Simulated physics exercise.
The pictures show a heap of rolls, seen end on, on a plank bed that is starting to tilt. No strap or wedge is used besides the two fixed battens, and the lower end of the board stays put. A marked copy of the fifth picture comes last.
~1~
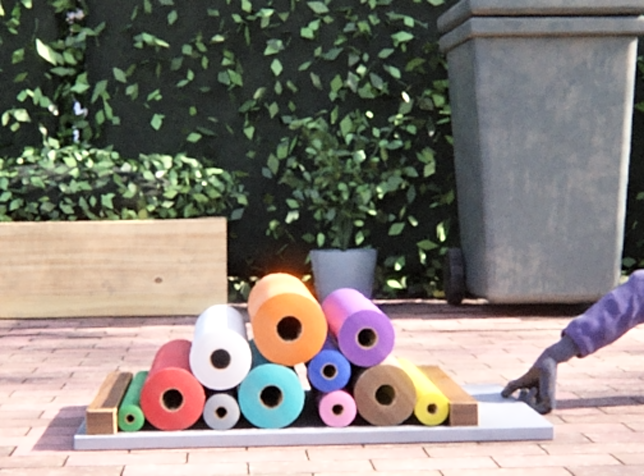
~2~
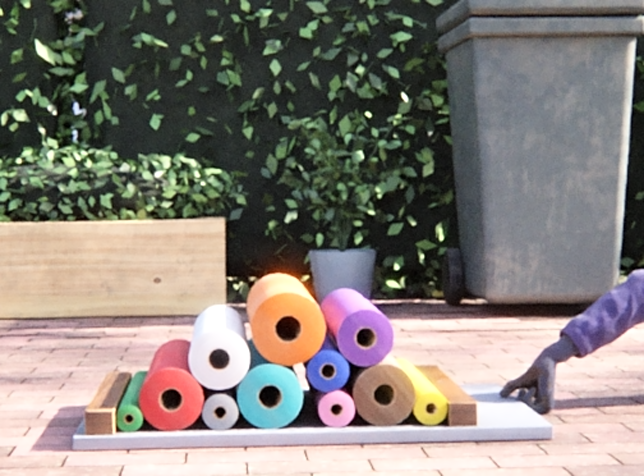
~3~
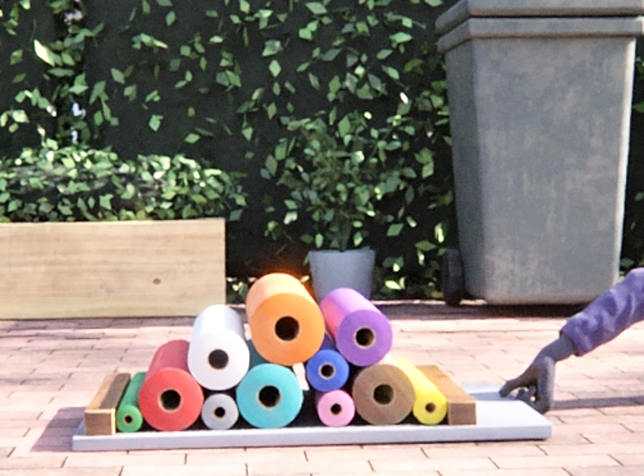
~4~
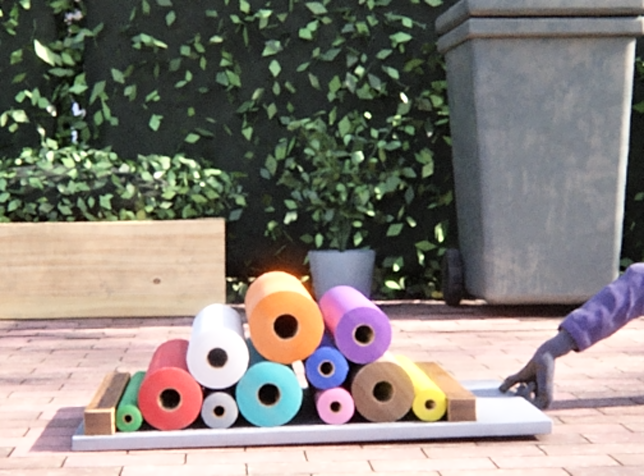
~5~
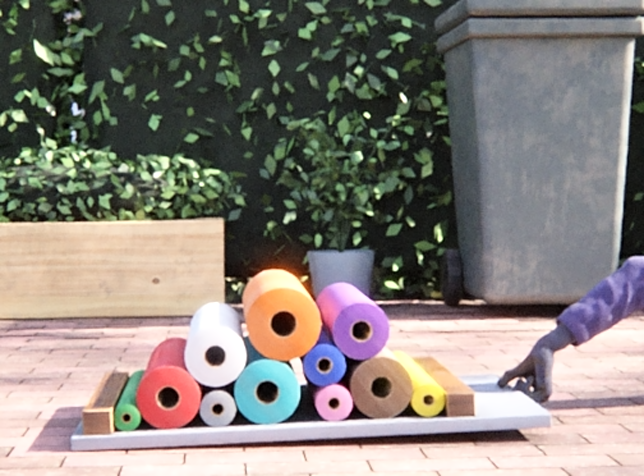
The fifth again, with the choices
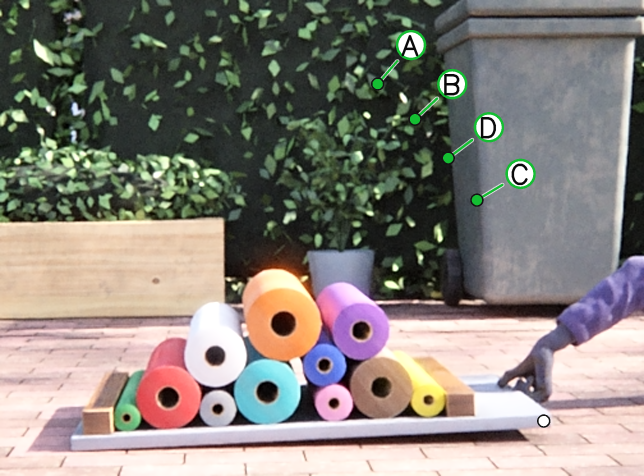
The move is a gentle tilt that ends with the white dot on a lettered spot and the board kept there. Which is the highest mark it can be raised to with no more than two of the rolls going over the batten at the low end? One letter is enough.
Stop at B.
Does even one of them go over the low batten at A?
Yes, at A.
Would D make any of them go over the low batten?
At D: No.
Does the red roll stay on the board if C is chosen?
Yes, with C.
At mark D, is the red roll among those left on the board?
The red roll: Yes.
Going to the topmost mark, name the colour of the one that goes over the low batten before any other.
It is the white one.
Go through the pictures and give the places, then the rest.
Yellow roll (432, 408); blue roll (329, 371); orange roll (289, 329), in the first frame.
Orange roll (288, 329); white roll (219, 359), in the second frame.
Board (306, 402); pink roll (336, 409); brown roll (384, 394); blue roll (327, 371), in the third frame.
Board (306, 400); green roll (128, 419); red roll (170, 399), in the fourth frame.
Board (305, 397); green roll (127, 417); red roll (169, 398), in the fifth frame.
On the copy, A at (377, 84); B at (415, 119); C at (477, 200); D at (448, 158); the white dot at (543, 421).
On B. First, board at 22°.
Then, board at 42°.
Finally, board at 43°, none over the low batten.
By contrast, A eight over the low batten; C none over the low batten; D none over the low batten.
